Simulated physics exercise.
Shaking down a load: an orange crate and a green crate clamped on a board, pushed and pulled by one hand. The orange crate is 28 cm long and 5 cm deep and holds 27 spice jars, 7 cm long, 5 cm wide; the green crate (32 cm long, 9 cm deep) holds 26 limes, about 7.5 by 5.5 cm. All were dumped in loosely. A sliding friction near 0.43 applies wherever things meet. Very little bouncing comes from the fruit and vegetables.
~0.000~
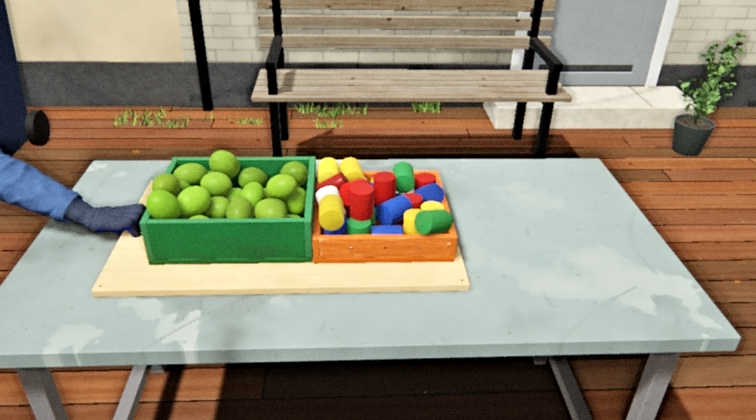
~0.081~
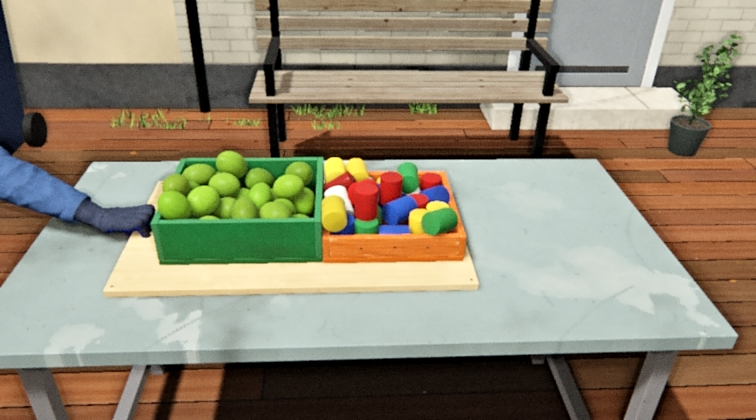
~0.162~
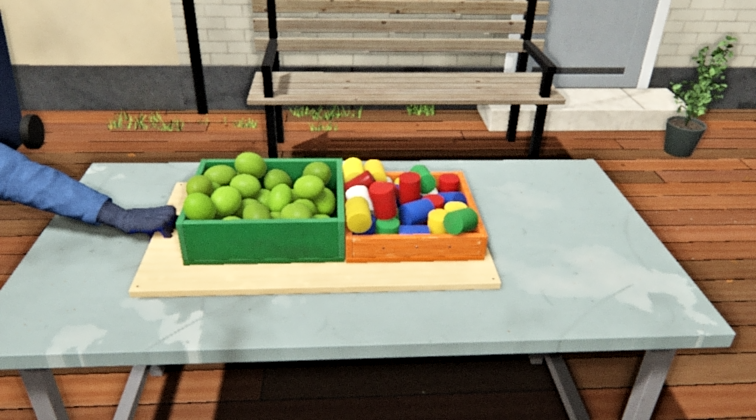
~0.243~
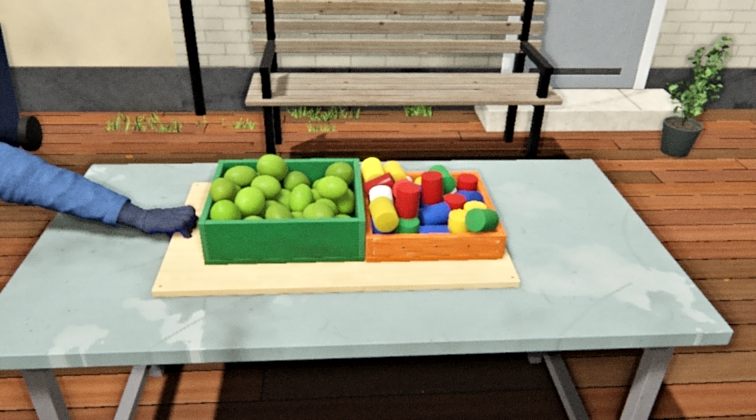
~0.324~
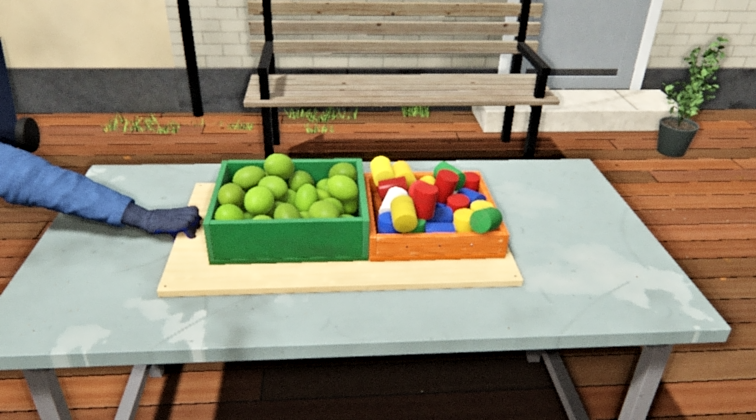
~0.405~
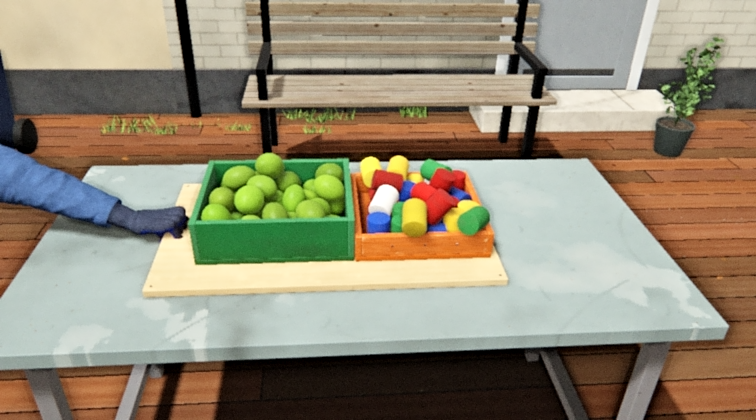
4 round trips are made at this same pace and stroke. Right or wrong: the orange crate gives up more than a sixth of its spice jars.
Right.
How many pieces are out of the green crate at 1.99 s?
Roughly 0 for the green crate.
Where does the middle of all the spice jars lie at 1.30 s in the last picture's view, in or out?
(390, 206).
After 0.80 s, orange crate 25 in, 2 out and green crate 26 in, 0 out.
After 1.30 s, orange crate 23 in, 4 out and green crate 26 in, 0 out.
After 1.99 s, orange crate 21 in, 6 out and green crate 26 in, 0 out.
Outcome (at 2.89 s), orange crate 19 in, 8 out and green crate 26 in, 0 out. Asked share, 8 of 27, 30 per cent.
